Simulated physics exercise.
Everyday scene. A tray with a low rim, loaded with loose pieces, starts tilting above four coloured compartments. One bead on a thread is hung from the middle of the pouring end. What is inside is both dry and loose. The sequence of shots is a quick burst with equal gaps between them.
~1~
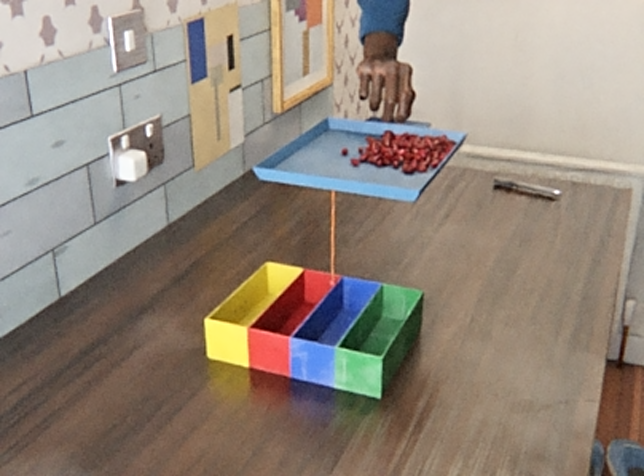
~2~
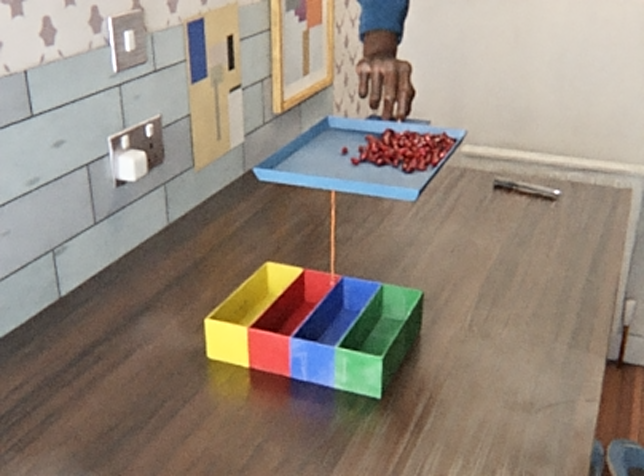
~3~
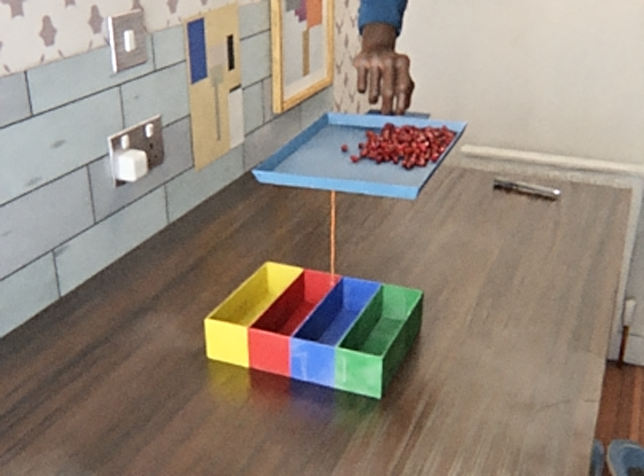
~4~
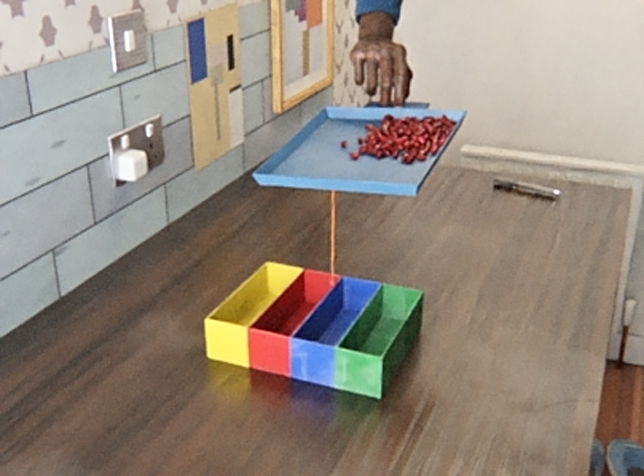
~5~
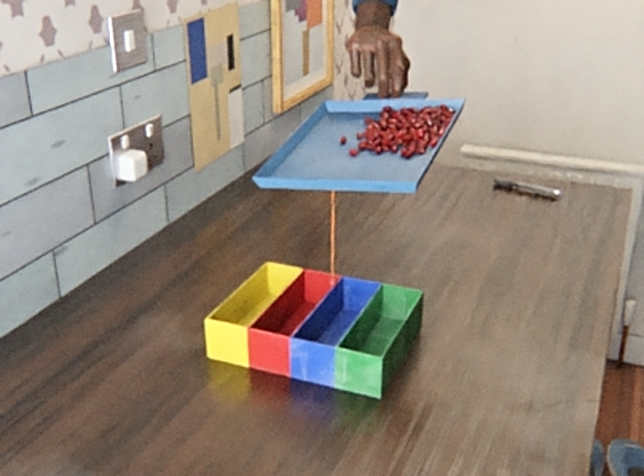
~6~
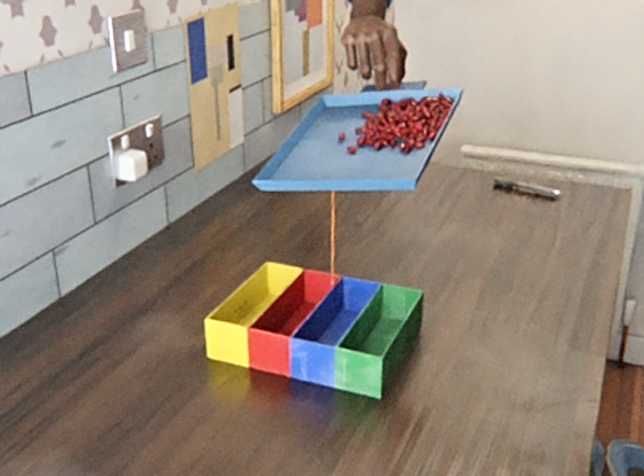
The clip opens with a hand holding the far side of a blue tray of dark red beans, level above yellow, red, blue and green compartments, a thread hanging from its near edge. The hand then gradually raises the far side, and the near edge dips toward its left corner while the beans stay heaped at the right.
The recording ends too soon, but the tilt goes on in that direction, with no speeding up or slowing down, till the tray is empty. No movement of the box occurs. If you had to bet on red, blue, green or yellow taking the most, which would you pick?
I would pick yellow.
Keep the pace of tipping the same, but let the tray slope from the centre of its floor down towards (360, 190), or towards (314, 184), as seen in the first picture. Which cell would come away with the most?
Green, then the cell in yellow.
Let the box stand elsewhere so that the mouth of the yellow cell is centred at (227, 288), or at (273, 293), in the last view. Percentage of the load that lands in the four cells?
First try: Around 100 percent; second try: Around 50 percent.
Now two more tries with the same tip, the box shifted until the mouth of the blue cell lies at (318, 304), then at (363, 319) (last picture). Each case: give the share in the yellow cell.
That makes 60 per cent, followed by 20 per cent.
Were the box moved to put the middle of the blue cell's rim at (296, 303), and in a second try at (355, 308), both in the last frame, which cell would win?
Try one: The red cell; try two: Yellow.
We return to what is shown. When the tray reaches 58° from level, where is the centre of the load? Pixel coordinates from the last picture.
Near (274, 197).
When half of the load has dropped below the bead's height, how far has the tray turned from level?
70° or so.
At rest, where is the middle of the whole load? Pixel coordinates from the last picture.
I'd say the middle ends up at about (255, 318).
Shortly afterwards, tray tipped steeply; near two thirds on the tray; only a few in the yellow cell; near a third falling or outside the box.
Next, tray tipped right over; only a few on the tray; near half in the yellow cell; a little in the red cell; near a third falling or outside the box.
Some moments later, tray tipped past a quarter turn; near two thirds in the yellow cell; a little in the red cell; near a third falling or outside the box.
In the end, tray tipped past a quarter turn; near two thirds in the yellow cell; a little in the red cell; none at all in the green cell; none at all in the blue cell; near a third outside the box.
